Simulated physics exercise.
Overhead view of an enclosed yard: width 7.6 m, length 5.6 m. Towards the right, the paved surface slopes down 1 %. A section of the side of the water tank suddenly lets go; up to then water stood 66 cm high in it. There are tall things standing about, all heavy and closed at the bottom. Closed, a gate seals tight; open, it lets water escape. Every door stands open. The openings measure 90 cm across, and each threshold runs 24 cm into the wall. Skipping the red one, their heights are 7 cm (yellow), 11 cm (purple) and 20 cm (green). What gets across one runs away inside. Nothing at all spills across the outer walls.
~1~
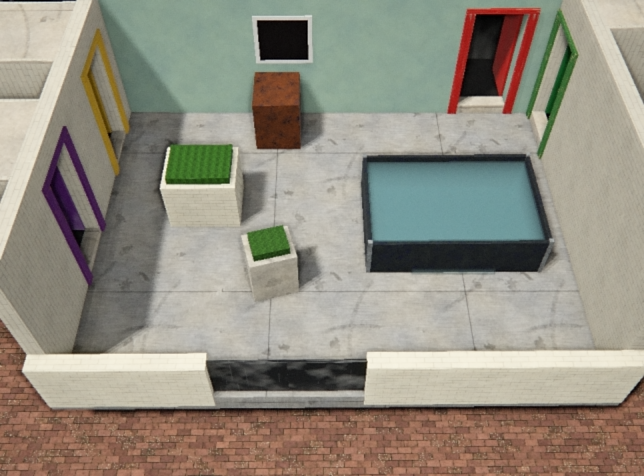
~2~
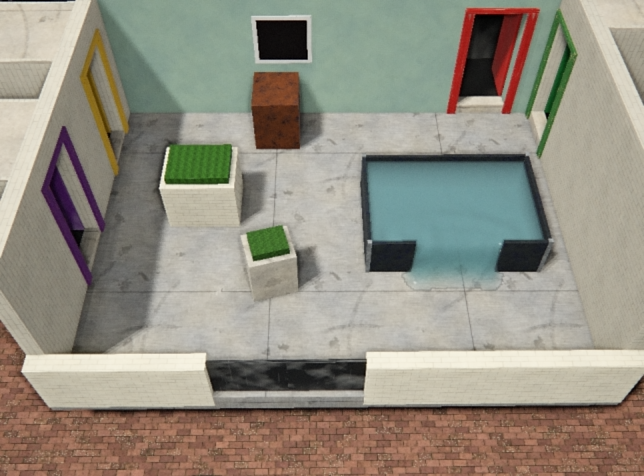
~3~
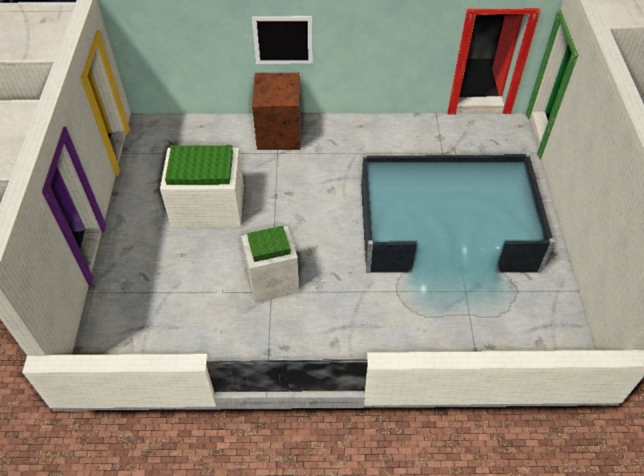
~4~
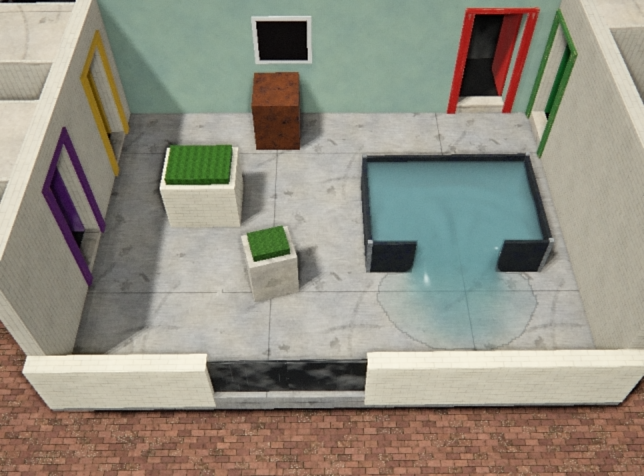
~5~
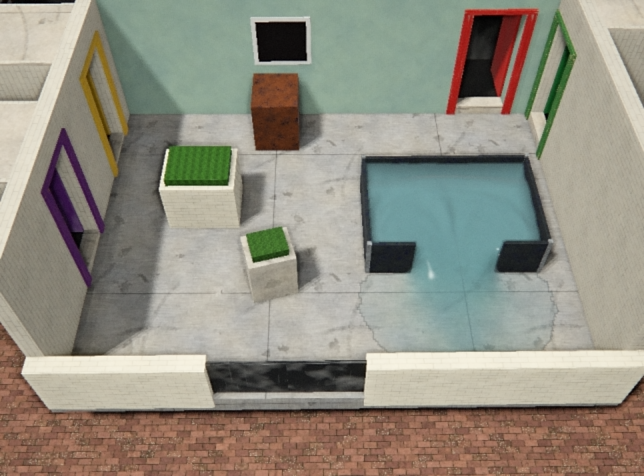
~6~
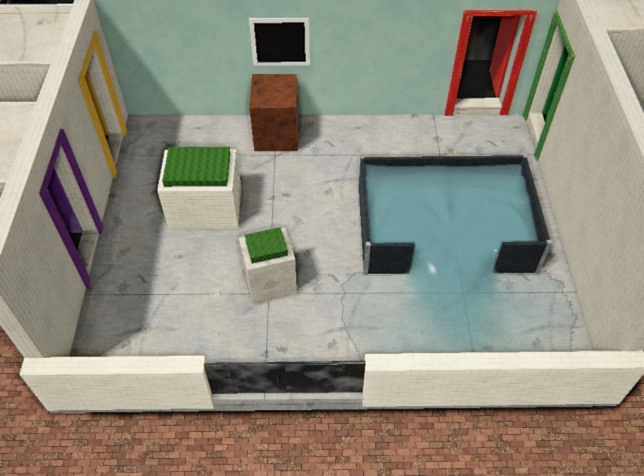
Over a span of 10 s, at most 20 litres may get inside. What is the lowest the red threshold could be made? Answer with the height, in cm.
Around 14 cm high.
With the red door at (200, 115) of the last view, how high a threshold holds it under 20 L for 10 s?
6.0 cm.
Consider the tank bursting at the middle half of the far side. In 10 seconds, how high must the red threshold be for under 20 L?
Then roughly 29 cm.
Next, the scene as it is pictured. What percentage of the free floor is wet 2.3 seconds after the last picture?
About 45 per cent.
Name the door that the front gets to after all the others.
The yellow one.
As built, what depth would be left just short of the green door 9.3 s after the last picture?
Lab note: Depth approx. 9.0 cm.
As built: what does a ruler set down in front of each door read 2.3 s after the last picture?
Lab note, cm: Yellow 0; purple 0; green 3; red 0.
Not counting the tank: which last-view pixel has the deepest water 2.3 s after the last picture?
Check close to (588, 380).
Then, 0.7 s after the last picture water covers 15 % of the floor, deepest (53 cm) near (601, 380); it has not reached the red door.
Then, 2.3 s after the last picture water covers 45 % of the floor, deepest (34 cm) near (588, 380); it has not reached the red door.
Then, 9.3 s after the last picture water covers 100 % of the floor, deepest (14 cm) near (251, 121); 10 cm at the red door, 3 litres in over its 19 cm threshold.
At the red door as built, the water peaked near 18 cm, 3.5 s after the last picture.
With a threshold of 12 cm, 35 litres would have come in within the 10 s; with 16.5 cm, 8 litres. So under 20 litres takes about 14 cm.
